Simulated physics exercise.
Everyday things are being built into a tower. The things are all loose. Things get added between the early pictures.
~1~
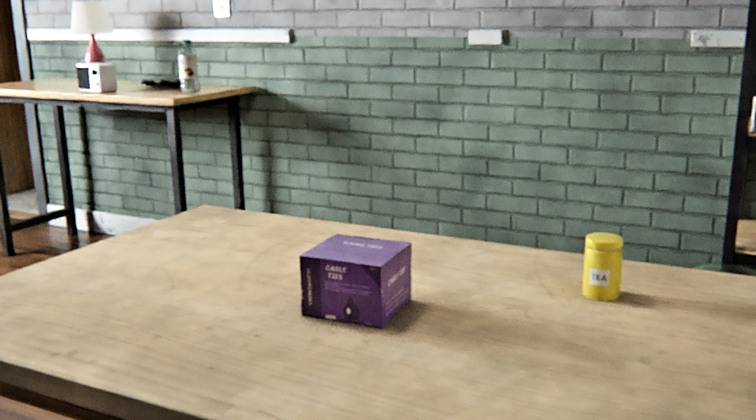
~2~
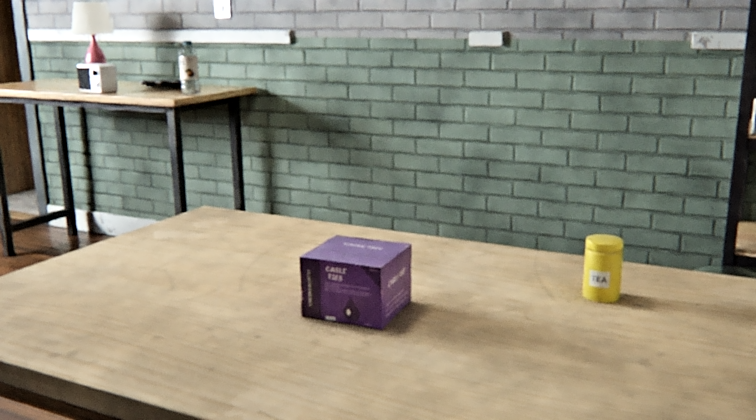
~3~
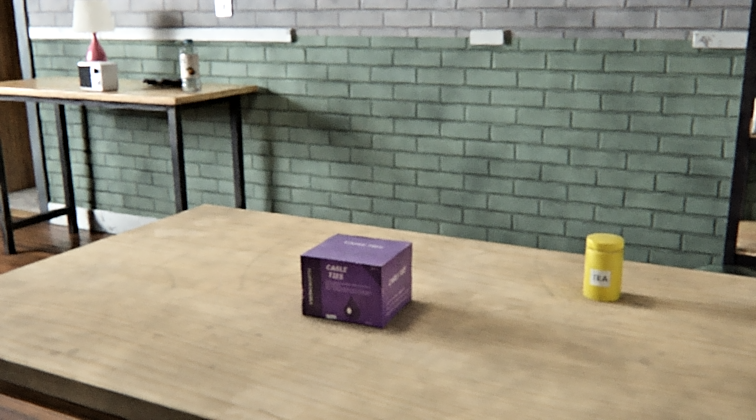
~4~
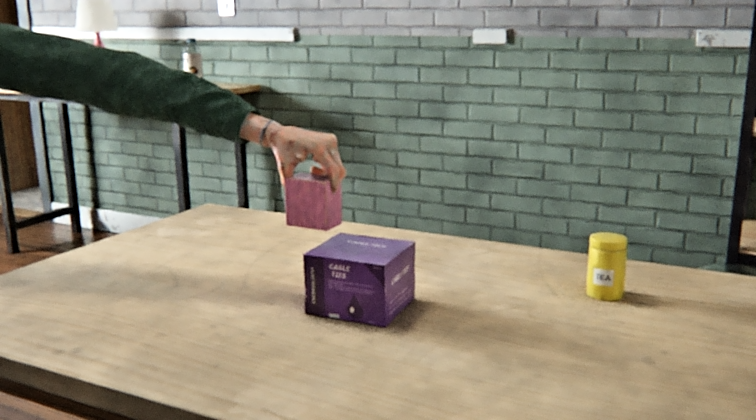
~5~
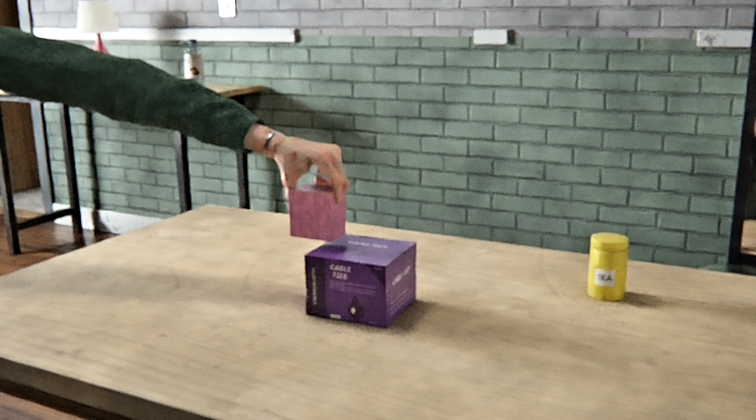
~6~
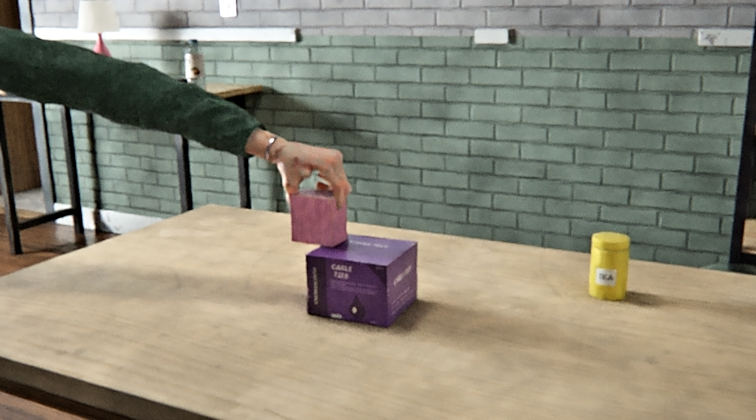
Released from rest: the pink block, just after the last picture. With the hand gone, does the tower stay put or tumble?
Turns out it can't take it.
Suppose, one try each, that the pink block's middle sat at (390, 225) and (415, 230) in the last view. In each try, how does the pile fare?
On the first go it remains standing, and on the second it collapses.
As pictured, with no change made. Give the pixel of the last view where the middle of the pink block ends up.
End position in the final view: Approximately (295, 270).
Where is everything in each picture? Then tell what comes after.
In the first picture, the last thing is not in view yet; purple box (357, 278).
In the second picture, the last thing is not in view yet; purple box (357, 279).
In the third picture, the last thing is not in view yet; purple box (358, 278).
The fourth picture shows still above its spot; pink block (313, 201); purple box (361, 277).
The fifth picture shows still above its spot; pink block (317, 212); purple box (362, 278).
The sixth picture shows in place under the hand; pink block (319, 217); purple box (363, 277).
Then, 0.30 s on from there, pink block now fallen.
Then, 0.40 s on from there, things are still on the move.
Then, 1.70 s on from there, nothing new.
In the end, fallen, pink block; the other 2 unmoved. At the end, from the last picture's camera, pink block near (296, 270). The pile loses its balance.
